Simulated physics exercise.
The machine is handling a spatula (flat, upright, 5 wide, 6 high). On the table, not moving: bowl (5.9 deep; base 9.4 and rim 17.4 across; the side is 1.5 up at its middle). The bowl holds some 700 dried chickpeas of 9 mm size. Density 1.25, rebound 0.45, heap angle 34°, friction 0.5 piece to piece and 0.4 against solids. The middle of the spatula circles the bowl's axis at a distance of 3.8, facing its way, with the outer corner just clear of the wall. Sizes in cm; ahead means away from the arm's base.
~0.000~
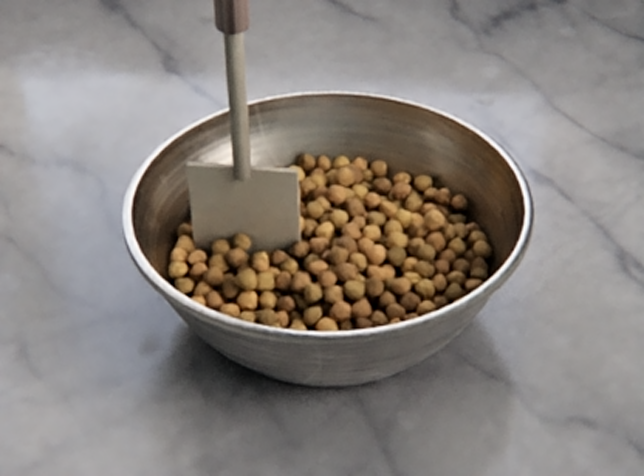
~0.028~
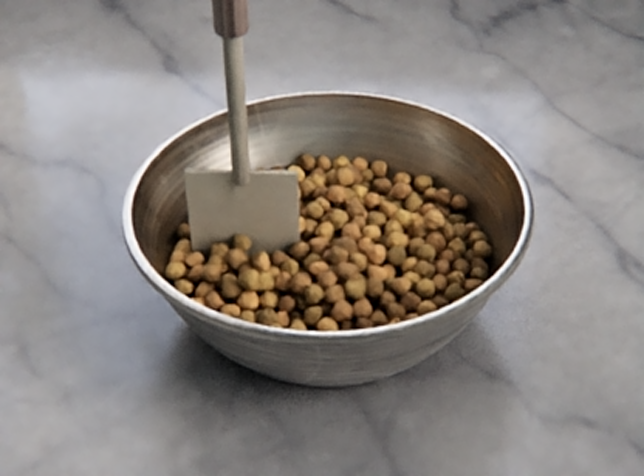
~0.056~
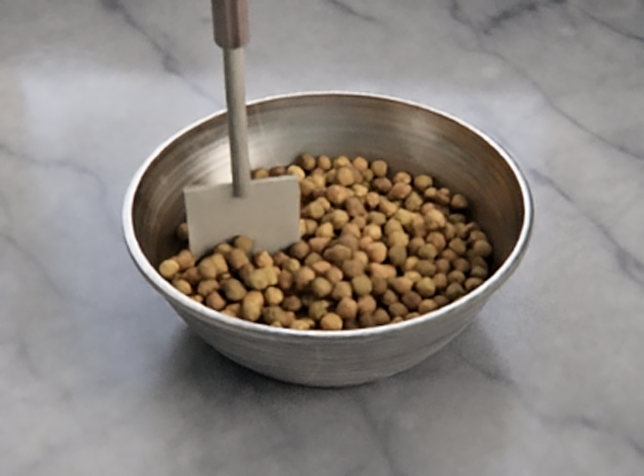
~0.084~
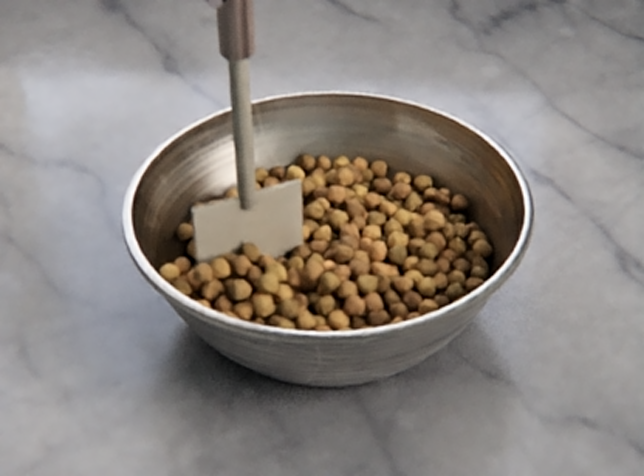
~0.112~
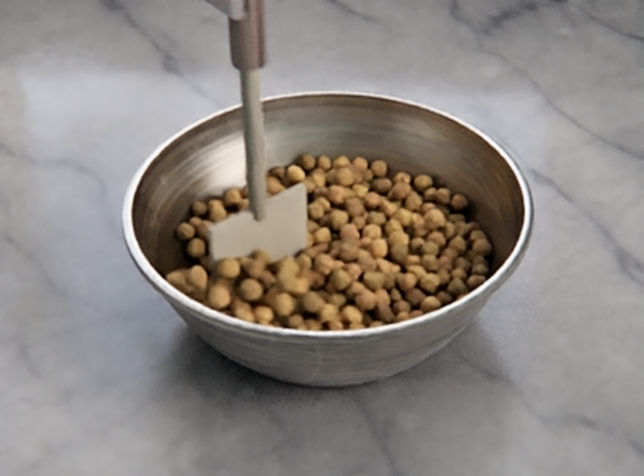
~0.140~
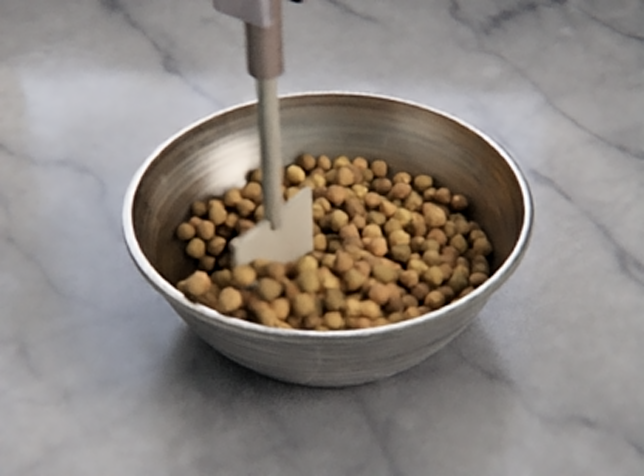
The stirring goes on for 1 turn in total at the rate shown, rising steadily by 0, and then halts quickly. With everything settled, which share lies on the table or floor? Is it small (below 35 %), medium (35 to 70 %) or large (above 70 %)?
It is small.
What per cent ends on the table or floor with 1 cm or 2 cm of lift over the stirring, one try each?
Try one: Around 15 %; try two: Around 10 %.
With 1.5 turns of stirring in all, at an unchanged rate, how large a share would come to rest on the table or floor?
20 %.
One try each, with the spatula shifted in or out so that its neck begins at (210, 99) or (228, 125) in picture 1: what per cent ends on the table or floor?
Close to 10 per cent for the first and close to 15 per cent for the second.
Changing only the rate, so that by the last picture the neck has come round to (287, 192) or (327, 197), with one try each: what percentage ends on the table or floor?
Roughly 20 per cent on the first try and 30 per cent on the second.
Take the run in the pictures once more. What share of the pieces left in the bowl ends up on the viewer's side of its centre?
Around 70 per cent of what the bowl keeps.
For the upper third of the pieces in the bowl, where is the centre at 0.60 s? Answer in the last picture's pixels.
Top-third centre at approx. (247, 164).
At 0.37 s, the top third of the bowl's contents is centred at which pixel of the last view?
Look near (440, 193) for its middle.
After 0.37 s, 176° round, highest piece 9 above the table; 672 in the bowl, 10 on the table or floor, 16 in flight or on the tool.
After 0.60 s, 292° round, highest piece 8 above the table; 622 in the bowl, 62 on the table or floor, 14 in flight or on the tool.
After 0.91 s, 0° round, highest piece 6 above the table; 590 in the bowl, 107 on the table or floor, 1 in flight or on the tool.
After 1.61 s, 0° round, highest piece 6 above the table; 590 in the bowl, 108 on the table or floor.
At rest, 590 in the bowl, 108 on the table or floor. That is 15 % on the table or floor.
